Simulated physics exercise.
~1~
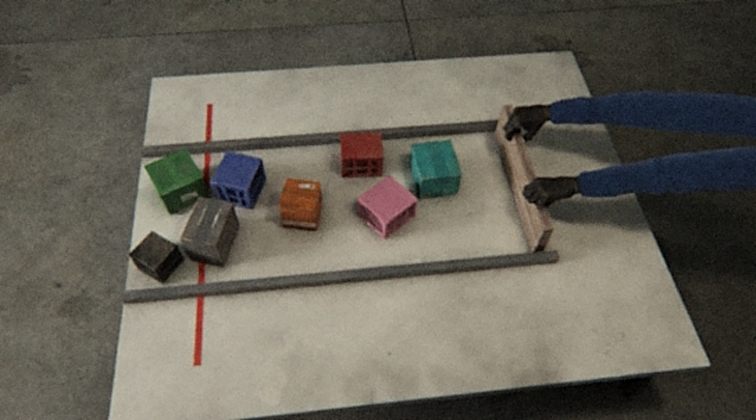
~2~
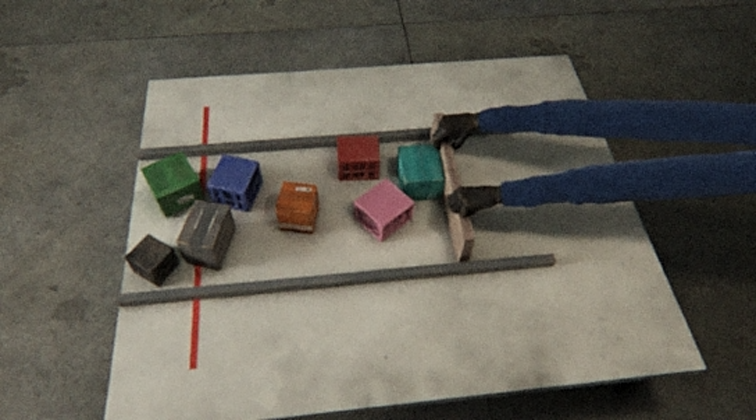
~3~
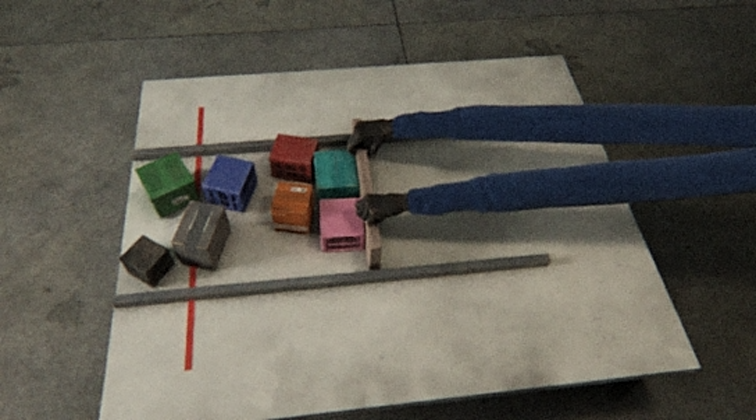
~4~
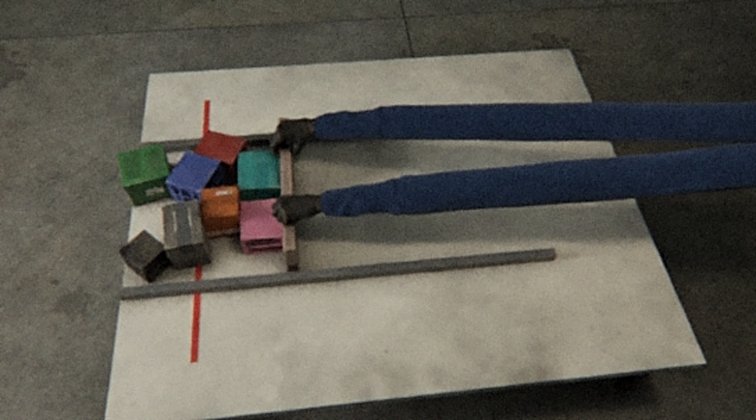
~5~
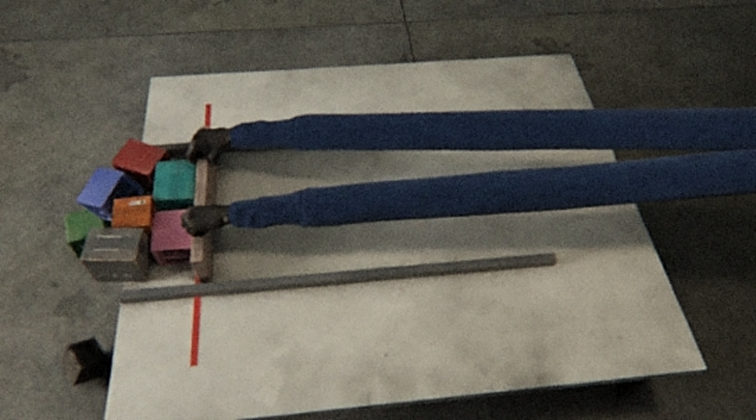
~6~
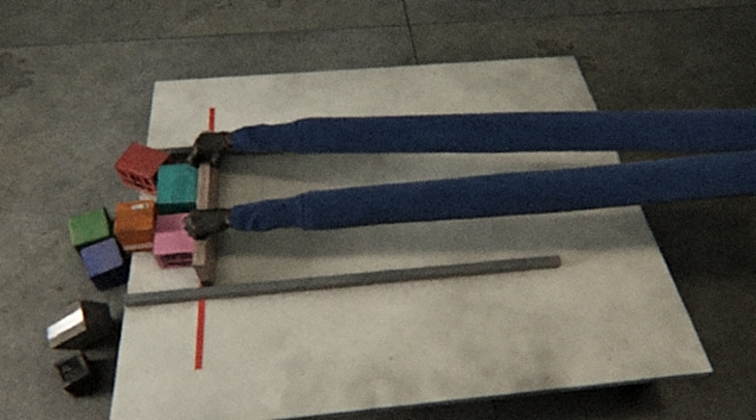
A wooden plank, held upright by two gloved hands in blue sleeves, starts at the right of a pale raised deck seen from above by a slightly swaying camera. Between two grey rails sit turquoise, pink, red and orange boxes, with blue, green, grey and black ones near the red tape at left. The hands push the plank left into the turquoise box, then gather the pink, red and orange ones. The packed group shoves the rest toward the open edge. The plank stops at the tape as the black, grey, green and blue boxes fall off, while the other four remain.
